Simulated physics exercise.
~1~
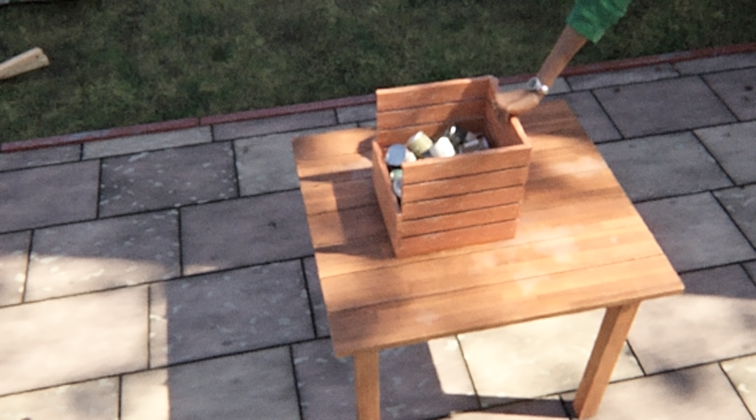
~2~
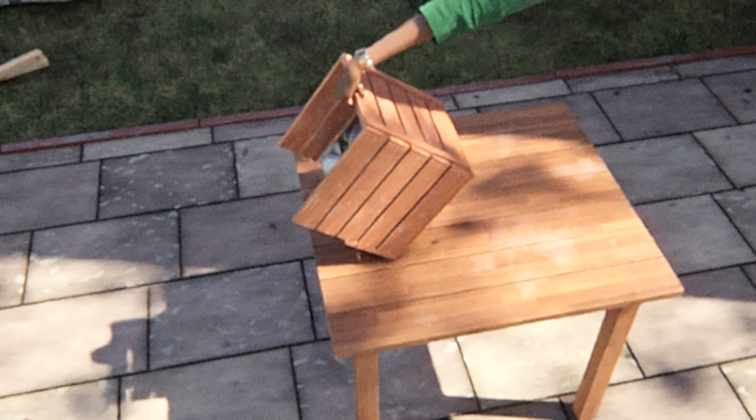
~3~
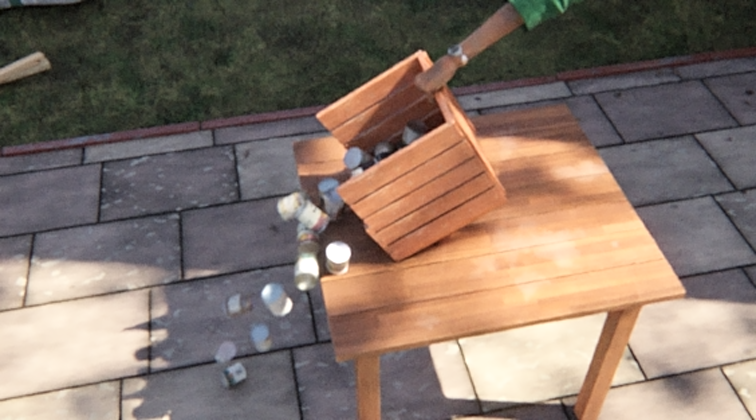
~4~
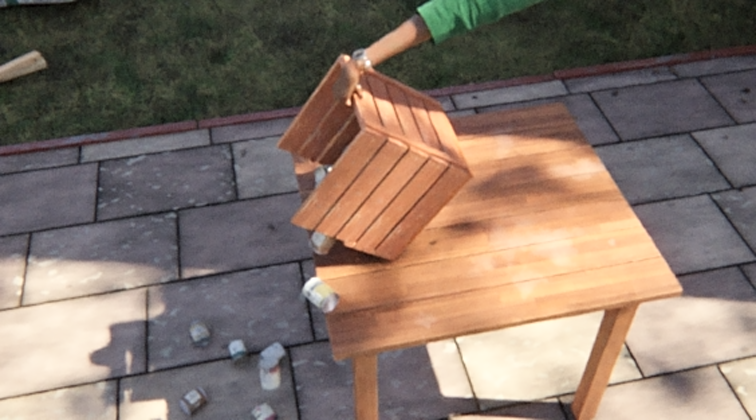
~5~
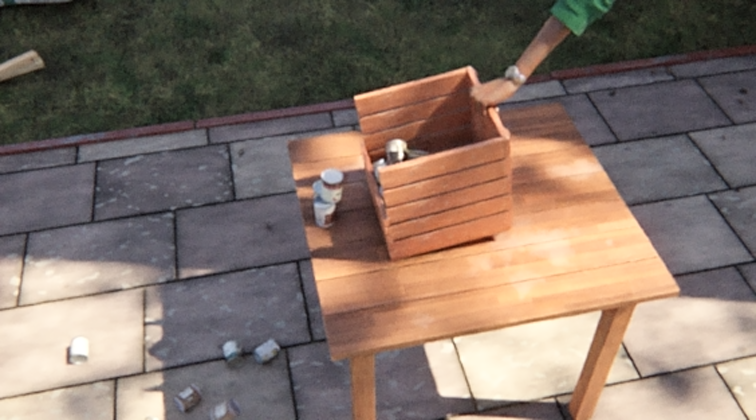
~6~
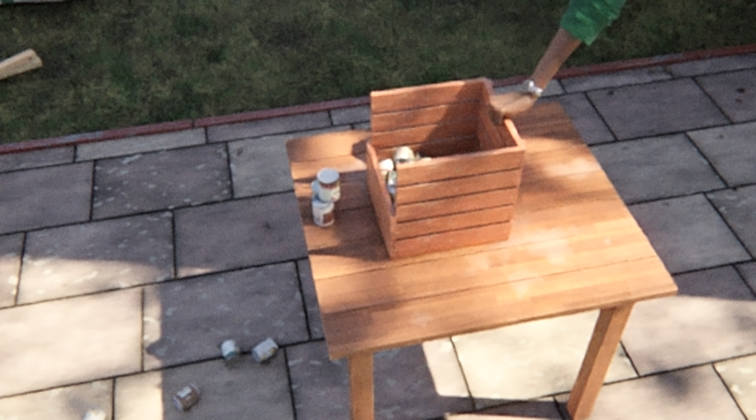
Slatted orange wooden crate being tipped left twice by a hand, spilling some small tins onto table and paving, then set upright.
